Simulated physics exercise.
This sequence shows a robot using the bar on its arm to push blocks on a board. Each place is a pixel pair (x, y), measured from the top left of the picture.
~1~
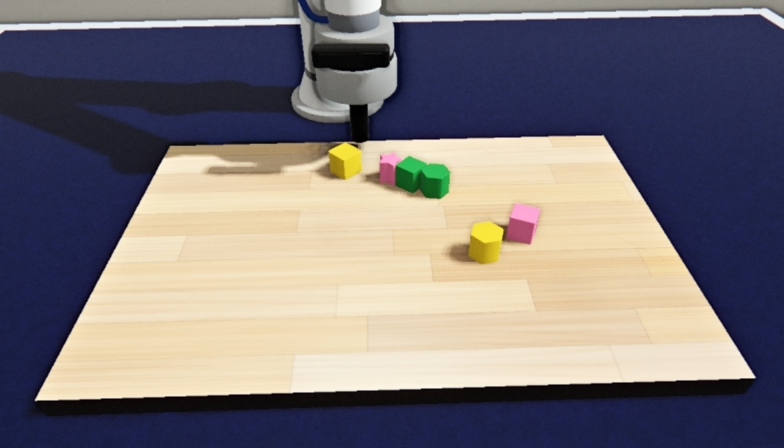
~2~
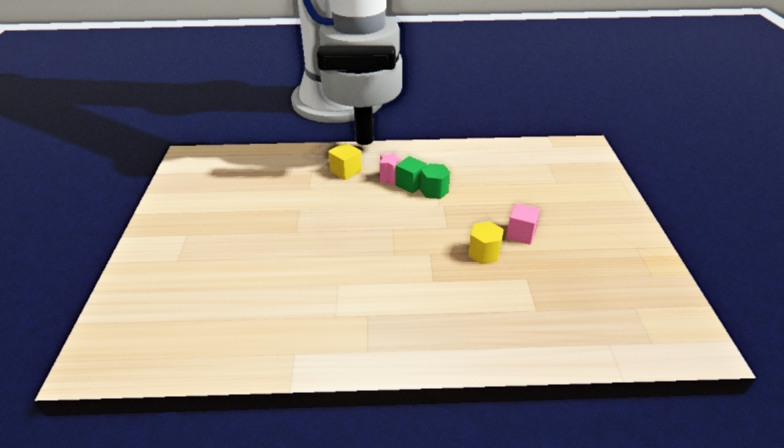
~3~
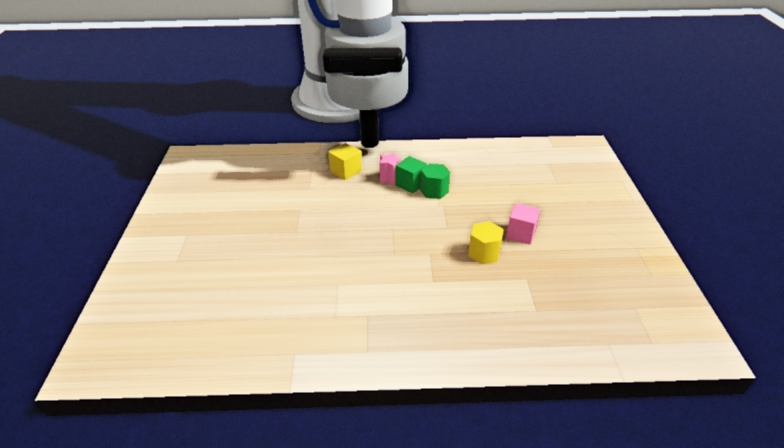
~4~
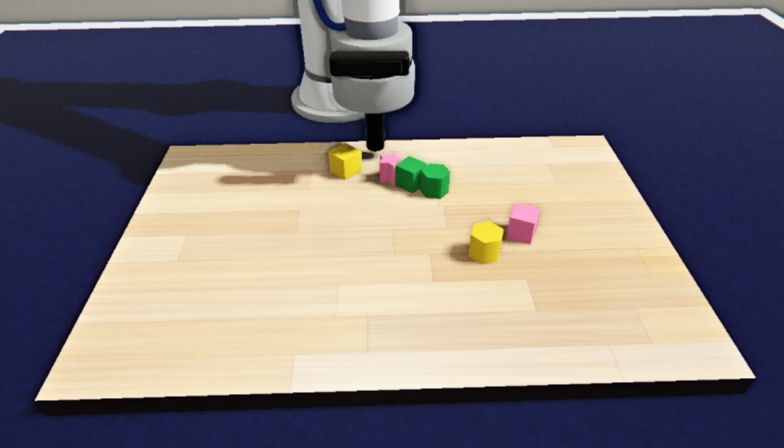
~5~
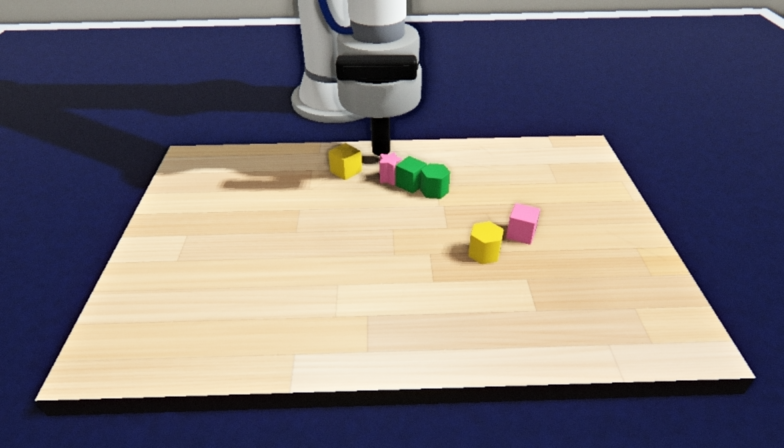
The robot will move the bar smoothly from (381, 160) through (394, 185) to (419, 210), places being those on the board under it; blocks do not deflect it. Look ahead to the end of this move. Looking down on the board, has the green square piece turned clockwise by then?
I'd say no.
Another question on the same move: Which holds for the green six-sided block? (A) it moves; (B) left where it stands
The one that fits is A, it moves.
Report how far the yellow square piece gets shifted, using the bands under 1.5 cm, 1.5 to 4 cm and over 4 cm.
It is going to finish within 1.5 cm of where it is now.
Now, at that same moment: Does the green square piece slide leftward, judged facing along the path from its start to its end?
Yes.
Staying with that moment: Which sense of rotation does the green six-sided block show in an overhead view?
Looking down: Anticlockwise.
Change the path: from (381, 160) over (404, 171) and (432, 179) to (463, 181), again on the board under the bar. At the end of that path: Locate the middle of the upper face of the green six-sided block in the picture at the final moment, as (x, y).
By then it is at (446, 178).
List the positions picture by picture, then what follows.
In the first picture, bar's lower end (360, 139); yellow square piece (345, 151); pink star (390, 158); green square piece (411, 164); green six-sided block (436, 170).
In the second picture, bar (365, 141); blocks still.
In the third picture, bar (370, 144); blocks still.
In the fourth picture, bar (375, 147); blocks still.
In the fifth picture, bar (381, 151); yellow square piece (345, 151); pink star (390, 158); green square piece (411, 164); green six-sided block (436, 170).
The first path, step by step. One third of the way, bar (389, 168); pink star (394, 166); green square piece (417, 170), turned 15° anticlockwise; green six-sided block (442, 172), turned 15° anticlockwise.
Two thirds of the way, bar (401, 184); pink star (399, 184), turned 25° clockwise; green square piece (425, 179), turned 45° anticlockwise; green six-sided block (449, 174), turned 45° anticlockwise.
At the end, bar (419, 200); yellow square piece still; pink star (402, 194), turned 75° clockwise; green square piece (447, 188), turned 90° anticlockwise; green six-sided block (459, 175), turned 85° anticlockwise.
